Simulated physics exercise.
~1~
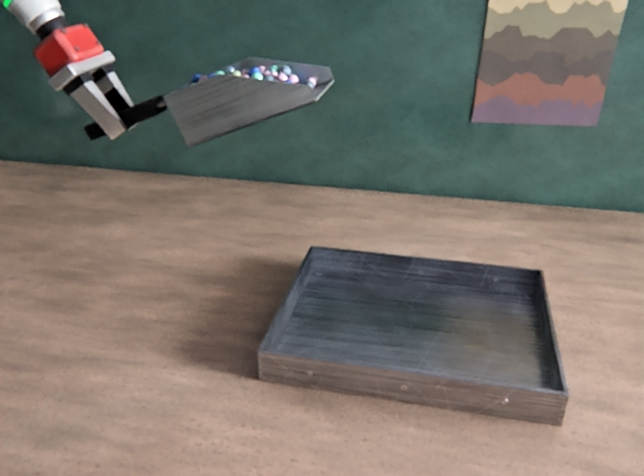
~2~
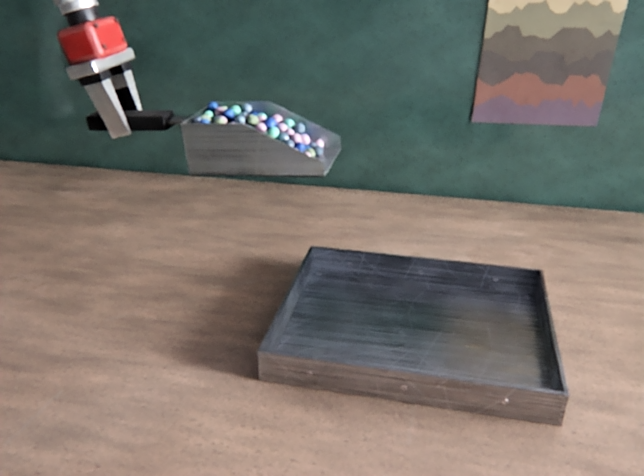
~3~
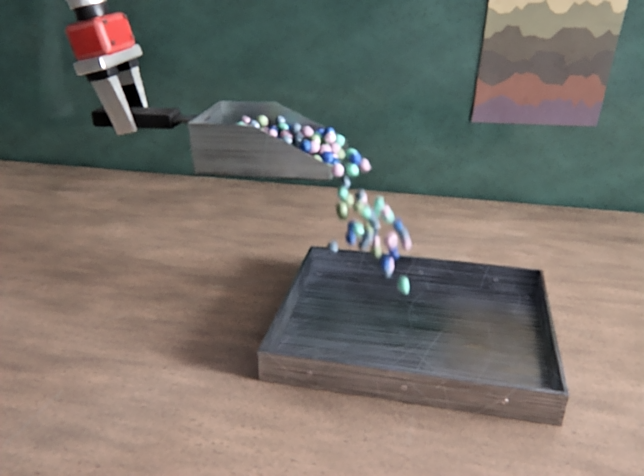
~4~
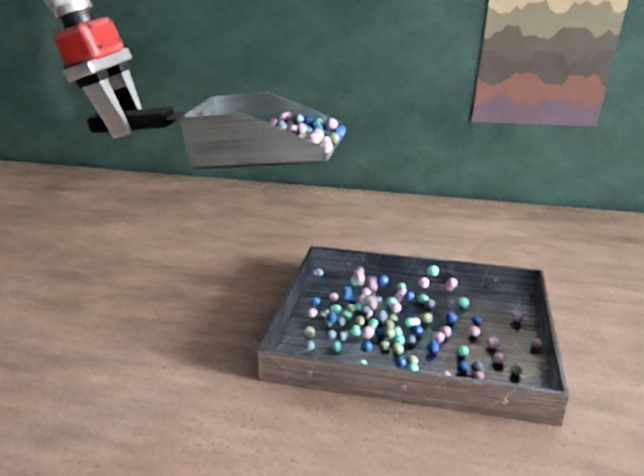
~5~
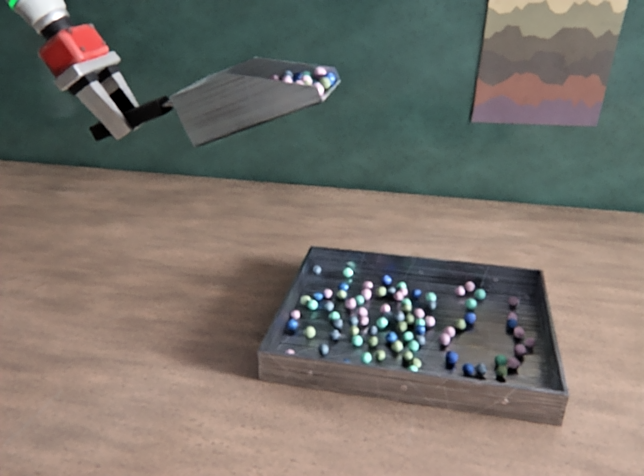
The footage shows a robotic gripper holding an open-fronted scoop of small colourful balls, lowering and levelling it until many spill over the front into a dark tray below, then tilting it back and raising it, with some balls remaining in the scoop and the rest scattered across the tray.
